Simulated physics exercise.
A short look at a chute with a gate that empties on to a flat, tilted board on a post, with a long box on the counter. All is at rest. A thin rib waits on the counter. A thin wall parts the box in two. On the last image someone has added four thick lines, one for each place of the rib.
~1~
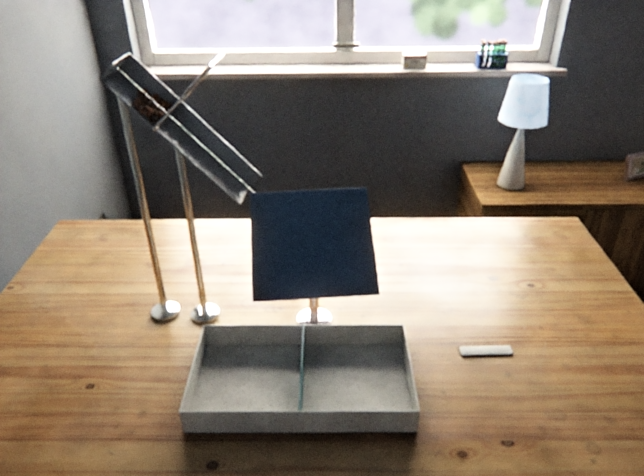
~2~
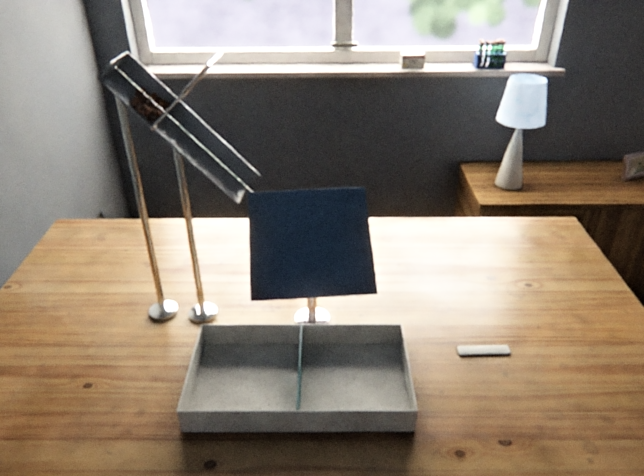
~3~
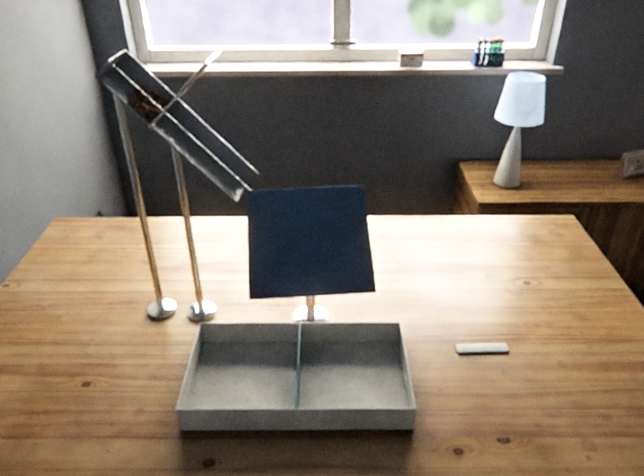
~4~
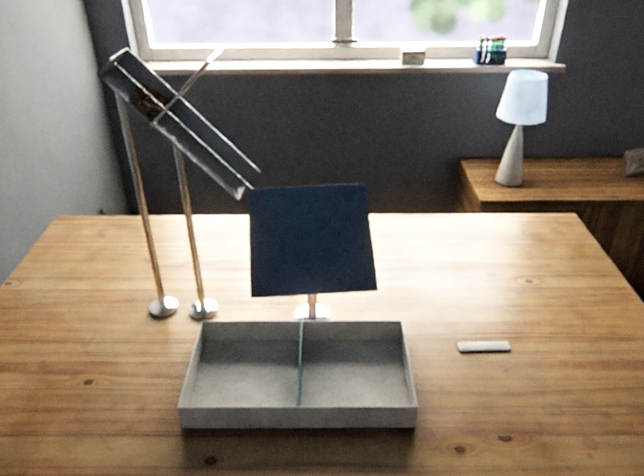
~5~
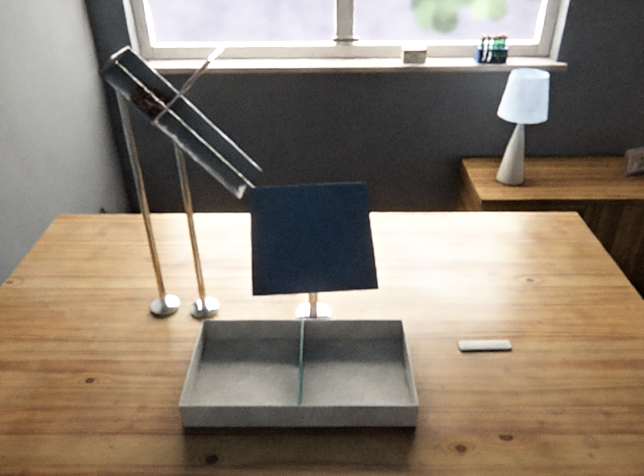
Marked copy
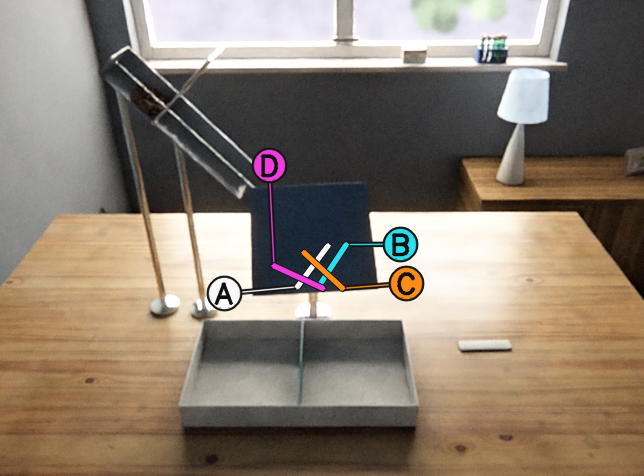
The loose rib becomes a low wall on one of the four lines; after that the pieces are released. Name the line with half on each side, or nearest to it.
Go for B.
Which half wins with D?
Right.
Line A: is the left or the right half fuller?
Left.
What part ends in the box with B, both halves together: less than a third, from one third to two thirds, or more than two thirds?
Line B gives more than two thirds.
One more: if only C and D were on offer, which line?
That is line C.
On the marked copy, line A from (328, 245) to (297, 286); line B from (346, 244) to (318, 286); line C from (303, 252) to (342, 288); line D from (274, 265) to (323, 288).
Choosing A, of what is caught, most in the left half, a small part in the right.
Choosing B, of what is caught, about half in the left half, about half in the right.
Choosing C, of what is caught, about a quarter in the left half, most in the right.
Choosing D, of what is caught, a stray few in the left half, nearly all in the right.
